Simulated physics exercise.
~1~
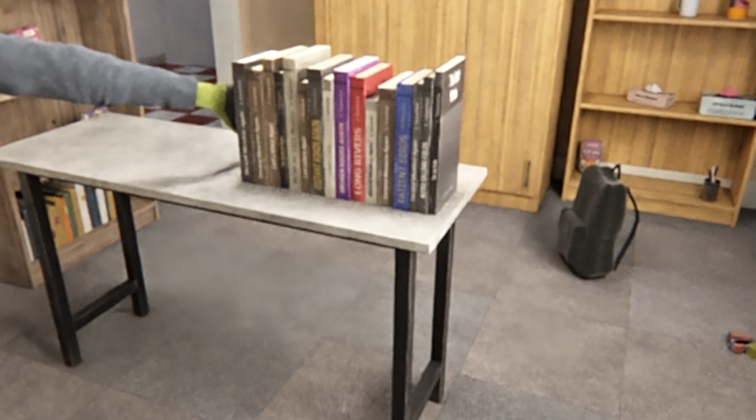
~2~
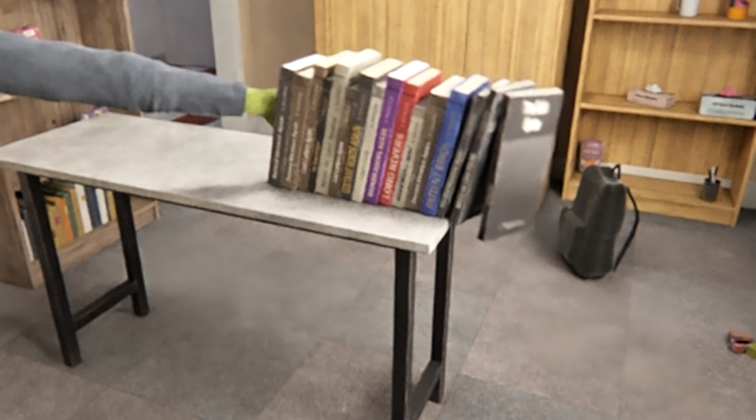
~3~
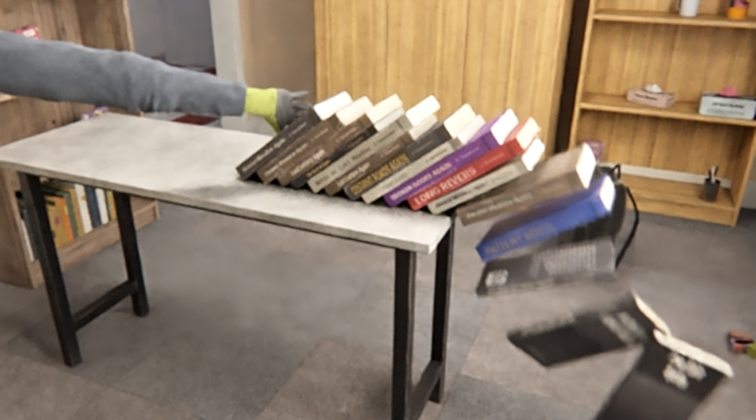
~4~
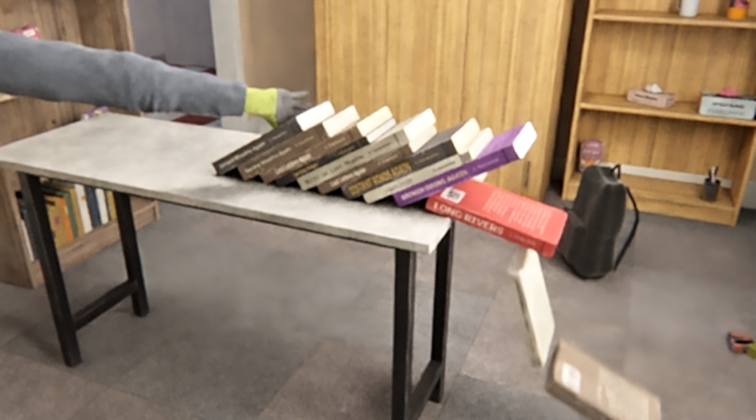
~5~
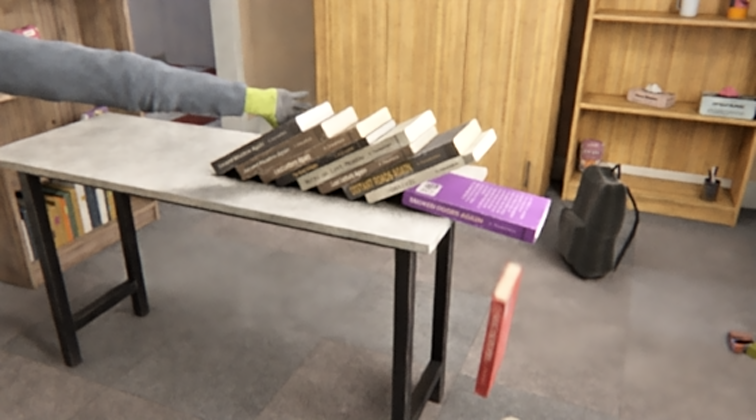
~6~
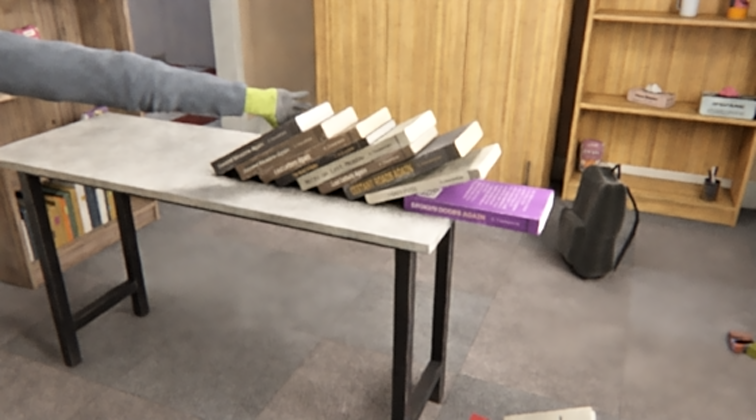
A row of upright books on a table slides right as a gloved hand pushes it, then leans over and spills off the end, the blue and red ones among those falling, until the rest lie slanted with the purple book jutting over the edge.
